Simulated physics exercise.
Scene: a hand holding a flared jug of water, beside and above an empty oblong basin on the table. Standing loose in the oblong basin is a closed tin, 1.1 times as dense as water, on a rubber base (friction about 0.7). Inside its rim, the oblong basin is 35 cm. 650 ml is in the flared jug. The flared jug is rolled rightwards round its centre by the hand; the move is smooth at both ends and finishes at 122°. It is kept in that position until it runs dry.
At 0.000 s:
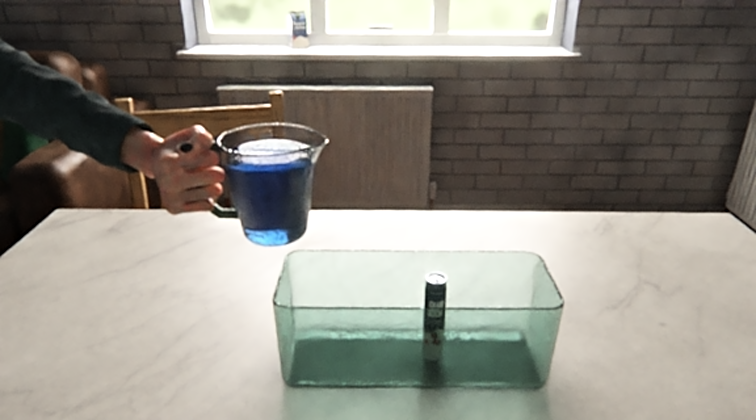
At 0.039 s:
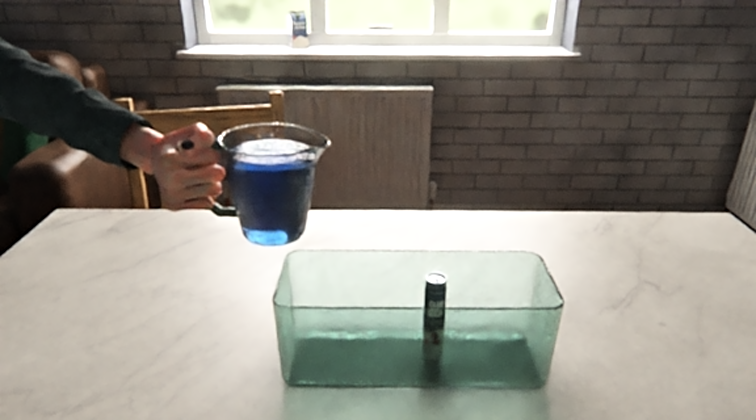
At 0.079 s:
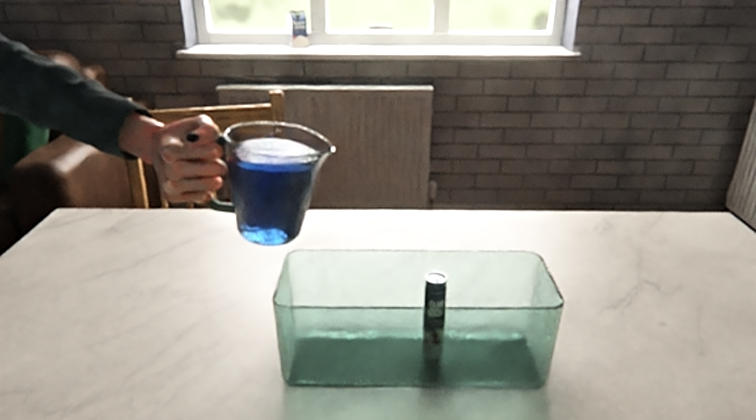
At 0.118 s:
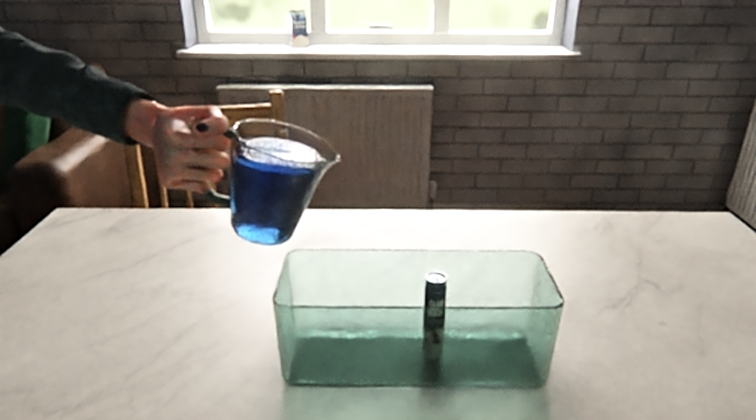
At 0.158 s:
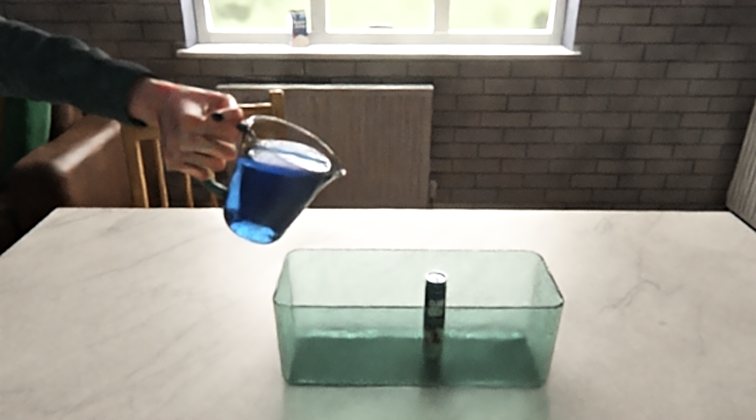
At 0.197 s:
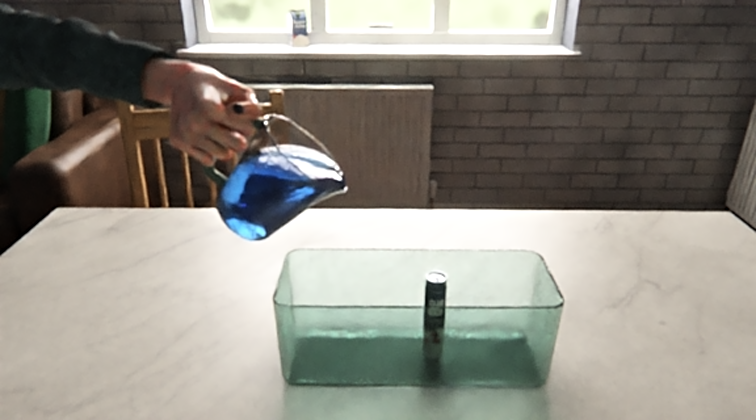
In a room with a grey brick wall, a radiator and a bright window, a fixed camera looks slightly down across a pale marbled table. A hand at the left holds a clear jug of blue water above and beside an empty, green-tinted oblong basin, where a small dark tin stands upright. The hand tilts the jug rightwards, slowly then further, and the water shifts towards its lip.
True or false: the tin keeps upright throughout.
True.
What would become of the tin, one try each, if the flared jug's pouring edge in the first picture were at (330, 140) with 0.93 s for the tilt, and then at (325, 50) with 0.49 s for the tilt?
Run one: It does not tip. Run two: It tumbles.
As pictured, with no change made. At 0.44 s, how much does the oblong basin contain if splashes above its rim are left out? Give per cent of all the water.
Estimate - around 50 in a hundred parts.
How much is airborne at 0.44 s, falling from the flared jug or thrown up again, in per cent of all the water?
Share: Roughly 20 per cent.
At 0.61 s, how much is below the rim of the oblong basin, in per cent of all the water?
It works out near 94 per cent.
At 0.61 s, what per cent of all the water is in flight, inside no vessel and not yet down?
Some 5 % is up in the air.
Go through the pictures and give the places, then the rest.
It leans 0°; its right rim is at (328, 141); the water meets the walls at (227, 152) and (316, 152); the oblong basin's rim runs from (280, 278) to (552, 279); the tin's top is at (436, 281), in the first frame.
It leans 2°; its right rim is at (329, 142); the water meets the walls at (228, 151) and (316, 153), in the second frame.
It leans 8°; its right rim is at (334, 148); the water meets the walls at (232, 147) and (319, 157), in the third frame.
It leans 17°; its right rim is at (340, 158); the water meets the walls at (237, 145) and (325, 160), in the fourth frame.
It leans 29°; its right rim is at (345, 172); the water meets the walls at (238, 163) and (331, 165), in the fifth frame.
It leans 43°; its right rim is at (347, 188); the water meets the walls at (234, 173) and (341, 178); 1 per cent is over the edge, in the sixth frame.
By 0.44 s the tilt is 118° and 31 per cent is still to pour; the tin stands where it began.
By 0.61 s the tilt is 122° and 1 per cent is still to pour; the tin stands where it began.
By 0.79 s the tilt is 122° and 0 per cent is still to pour; the tin stands where it began.
By 0.99 s the tilt is 122° and 0 per cent is still to pour; the tin stands where it began.
At rest the tin stands where it began.
